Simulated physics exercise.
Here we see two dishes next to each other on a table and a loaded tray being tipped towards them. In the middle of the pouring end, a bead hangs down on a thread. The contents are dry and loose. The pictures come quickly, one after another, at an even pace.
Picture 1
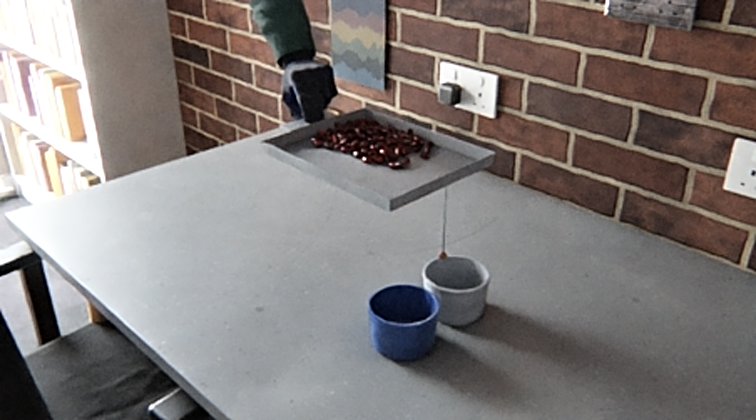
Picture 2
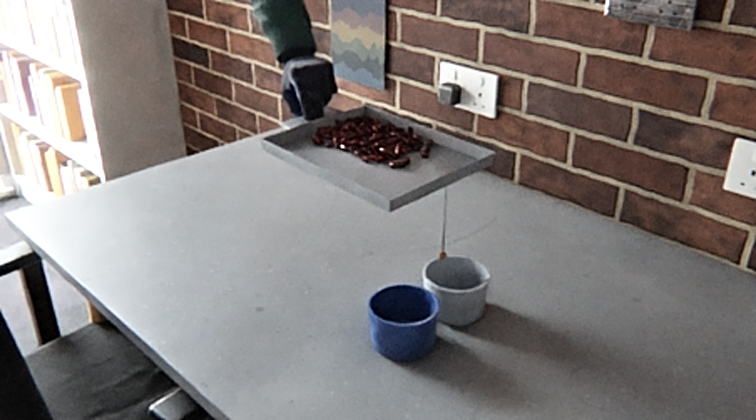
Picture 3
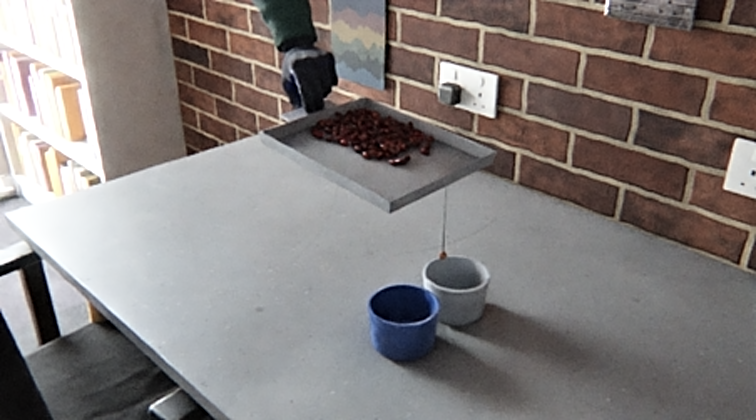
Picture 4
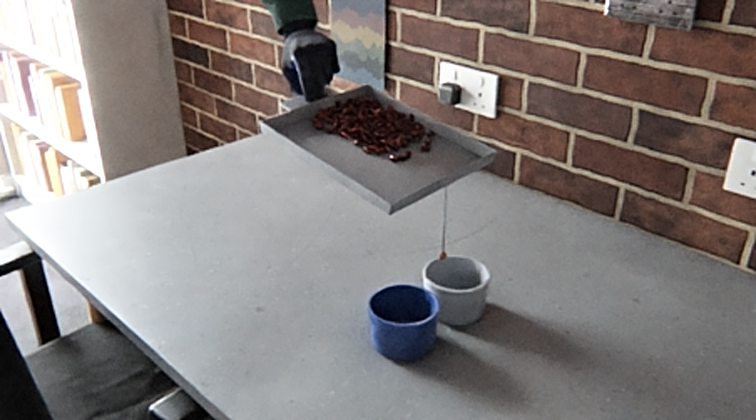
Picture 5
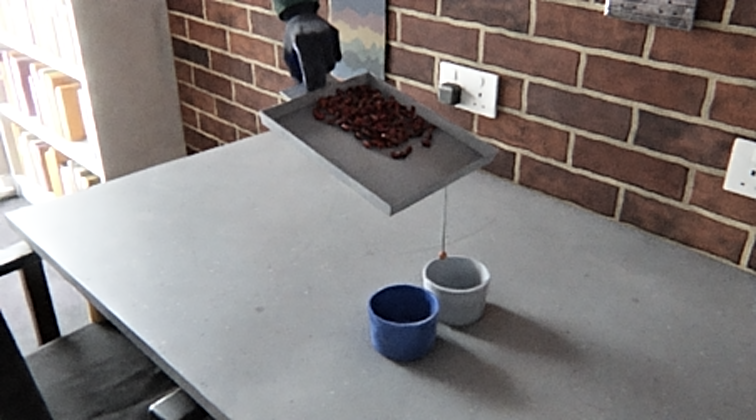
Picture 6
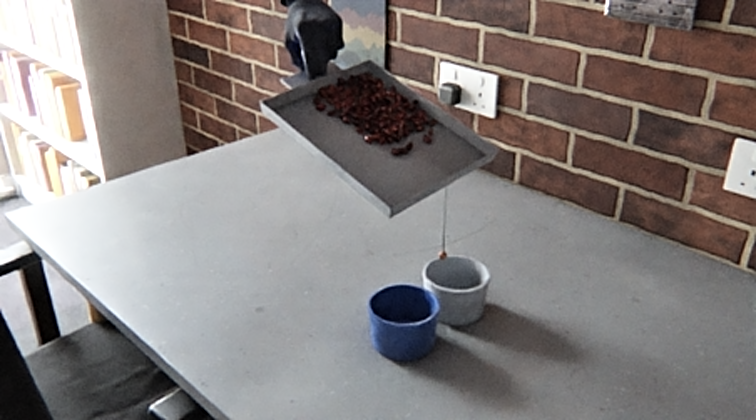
The clip opens on a gloved hand holding a gray tray of dark red beans level above a table, with a beaded thread hanging near a blue dish and a pale one. The hand then rises, gradually tilting the tray toward its near left corner, while the beans stay bunched near the raised end.
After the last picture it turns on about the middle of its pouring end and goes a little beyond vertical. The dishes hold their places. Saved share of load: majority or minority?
Majority.
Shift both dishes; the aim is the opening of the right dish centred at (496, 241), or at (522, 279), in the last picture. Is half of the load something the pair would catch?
With the first shift the pair saves less than a half; with the second, less than a half.
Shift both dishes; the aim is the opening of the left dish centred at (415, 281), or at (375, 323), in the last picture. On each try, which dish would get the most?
One: The left-side dish. Two: The right-side dish.
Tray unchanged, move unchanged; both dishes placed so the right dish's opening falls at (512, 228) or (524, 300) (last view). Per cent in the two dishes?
Respectively 0 percent and 0 percent.
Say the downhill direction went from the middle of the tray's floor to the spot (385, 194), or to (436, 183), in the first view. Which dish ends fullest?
So, first the left-side one, then the right-side one.
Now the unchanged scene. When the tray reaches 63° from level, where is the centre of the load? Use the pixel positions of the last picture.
Near (420, 182).
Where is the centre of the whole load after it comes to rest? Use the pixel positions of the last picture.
I'd mark it at roughly (417, 333).
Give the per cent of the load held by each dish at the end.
About 60 % ends in the left dish and about 10 % in the right dish.
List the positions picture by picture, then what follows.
The first frame shows corners of the pouring end at (390, 198) and (492, 152), level; middle of the load at (370, 140), kidney beans; left dish at (429, 334); right dish at (481, 300); bead on its thread at (443, 255).
The second frame shows corners of the pouring end at (390, 198) and (492, 152), level; middle of the load at (370, 138).
The third frame shows corners of the pouring end at (391, 200) and (493, 151), tipped barely, lowest at the left corner; middle of the load at (370, 133).
The fourth frame shows corners of the pouring end at (391, 202) and (494, 150), tipped a little, lowest at the left corner; middle of the load at (371, 125).
The fifth frame shows corners of the pouring end at (391, 204) and (495, 149), tipped a little, lowest at the left corner; middle of the load at (372, 116).
The sixth frame shows corners of the pouring end at (392, 207) and (496, 149), tipped clearly, lowest at the left corner; middle of the load at (373, 109); left dish at (429, 334); right dish at (481, 300).
Soon, tray tipped steeply; most on the tray; a stray few outside both; a small part in the air.
A while on, tray tipped past a quarter turn; about half on the tray; about a quarter in the left dish; a small part in the right dish; a small part outside both; a stray few in the air.
Towards the end, tray tipped past a quarter turn; about half in the left dish; a small part in the right dish; about a quarter outside both.
Finally, tray tipped past a quarter turn; about half in the left dish; a small part in the right dish; about a quarter outside both.
